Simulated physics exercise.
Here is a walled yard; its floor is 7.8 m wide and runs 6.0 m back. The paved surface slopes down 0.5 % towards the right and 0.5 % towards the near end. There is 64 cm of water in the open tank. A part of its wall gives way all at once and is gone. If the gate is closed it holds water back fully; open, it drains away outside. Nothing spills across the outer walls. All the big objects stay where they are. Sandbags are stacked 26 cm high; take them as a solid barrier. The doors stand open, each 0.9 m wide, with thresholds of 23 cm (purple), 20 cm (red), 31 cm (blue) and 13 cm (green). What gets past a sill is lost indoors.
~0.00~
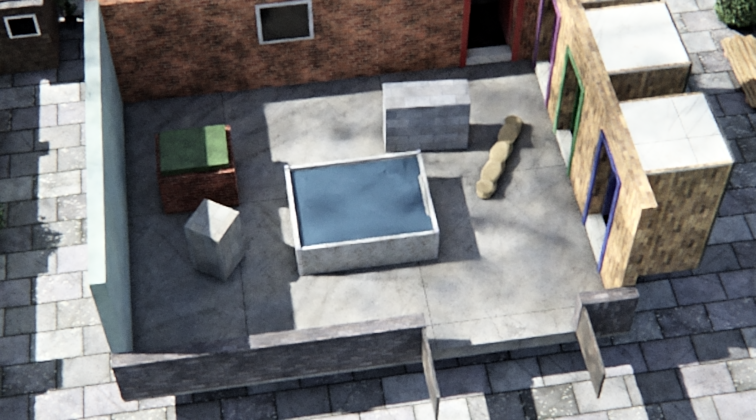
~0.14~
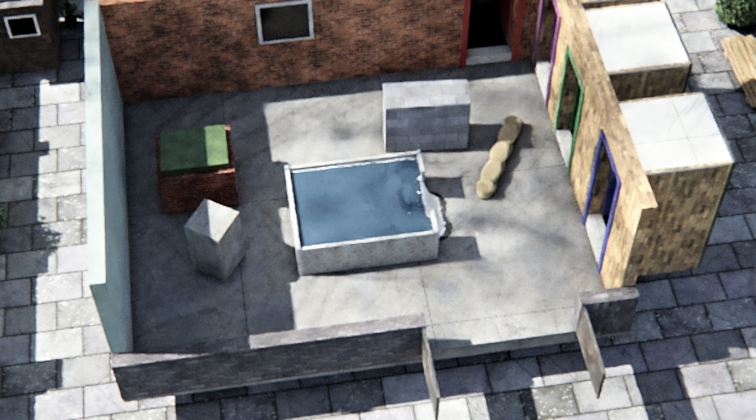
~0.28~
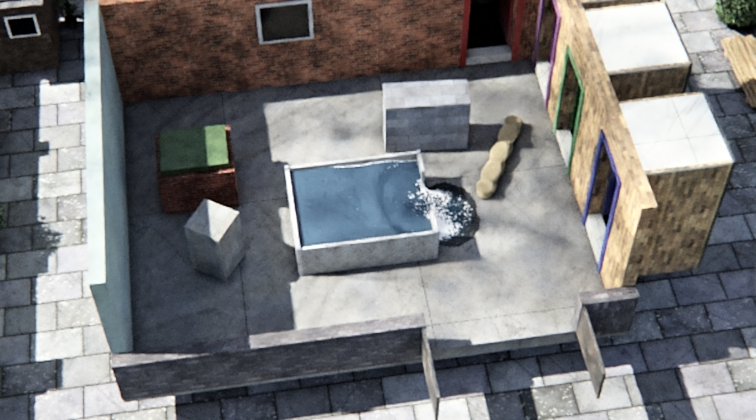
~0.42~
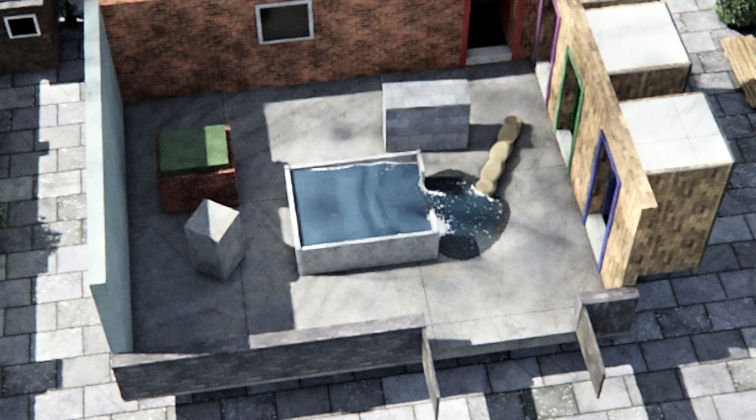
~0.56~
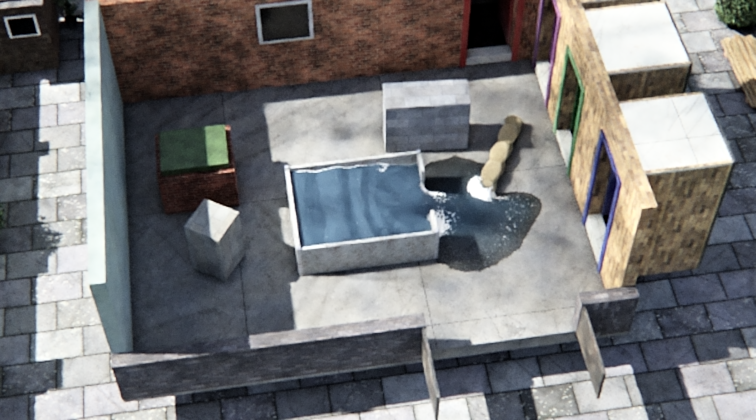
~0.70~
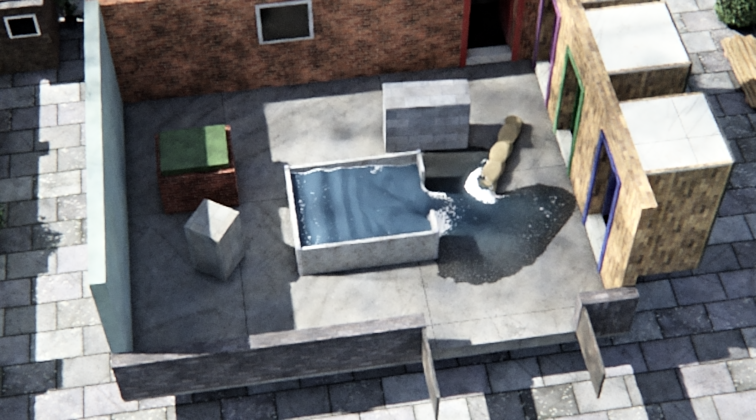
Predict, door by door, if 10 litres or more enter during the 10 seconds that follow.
Within that time: At the purple door it stays under the limit; at the red door it stays under the limit; at the blue door it does not reach the limit; at the green door it stays under the limit.
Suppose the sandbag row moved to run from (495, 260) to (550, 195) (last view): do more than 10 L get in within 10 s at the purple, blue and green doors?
Then: Purple below, blue under, green past it.
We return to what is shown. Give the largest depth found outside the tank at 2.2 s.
Roughly 40 cm.
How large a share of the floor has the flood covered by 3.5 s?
Some 35 per cent of it.
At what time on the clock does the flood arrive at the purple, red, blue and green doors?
Arrival: Purple 2.0 s, red 1.8 s, blue 1.0 s, green 1.2 s.
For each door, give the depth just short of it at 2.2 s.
In cm: Purple 4, red 13, blue 29, green 9.
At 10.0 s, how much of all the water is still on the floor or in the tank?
Some 80 per cent remains.
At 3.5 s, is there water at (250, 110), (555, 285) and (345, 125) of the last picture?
In turn: Not reached, under water, not reached.
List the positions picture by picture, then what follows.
In the first picture, still water, 64 cm deep, in the open tank at (360, 202).
In the second picture, the front is at (443, 236), 0.5 m from the gap at (425, 208); 0.2 m2 of floor is under water; 64 cm left at the back of the open tank.
In the third picture, water pours out at (425, 209) and has run 0.9 m, to (473, 229); typically 10 cm deep outside, 64 cm at the open tank's back.
In the fourth picture, the front is at (505, 209), 1.4 m from the gap at (425, 209); 1.7 m2 of floor is under water; 64 cm left at the back of the open tank.
In the fifth picture, the front is at (536, 208), 2.0 m from the gap at (425, 209); 2.8 m2 of floor is under water; 64 cm left at the back of the open tank.
In the sixth picture, the front is at (569, 204), 2.6 m from the gap at (425, 209); 3.9 m2 of floor is under water; 59 cm left at the back of the open tank.
After 1.4 s water covers 20 % of the floor and is deepest (39 cm) near (432, 220); purple door not reached, red door not reached, blue door 28 cm at the sill, 0 L in, green door 4 cm at the sill, 0 L in.
After 2.2 s water covers 30 % of the floor and is deepest (40 cm) near (605, 305); purple door 4 cm at the sill, 0 L in, red door 13 cm at the sill, 0 L in, blue door 29 cm at the sill, 0 L in, green door 9 cm at the sill, 0 L in.
After 3.5 s water covers 35 % of the floor and is deepest (28 cm) near (608, 314); purple door 15 cm at the sill, 0 L in, red door 19 cm at the sill, 0 L in, blue door 20 cm at the sill, 0 L in, green door 7 cm at the sill, 0 L in.
After 6.0 s water covers 65 % of the floor and is deepest (18 cm) near (597, 315); purple door 13 cm at the sill, 0 L in, red door 11 cm at the sill, 1 L in, blue door 15 cm at the sill, 0 L in, green door 7 cm at the sill, 0 L in.
After 10.0 s water covers 90 % of the floor and is deepest (12 cm) near (597, 315); purple door 9 cm at the sill, 0 L in, red door 7 cm at the sill, 1 L in, blue door 10 cm at the sill, 0 L in, green door 7 cm at the sill, 0 L in.
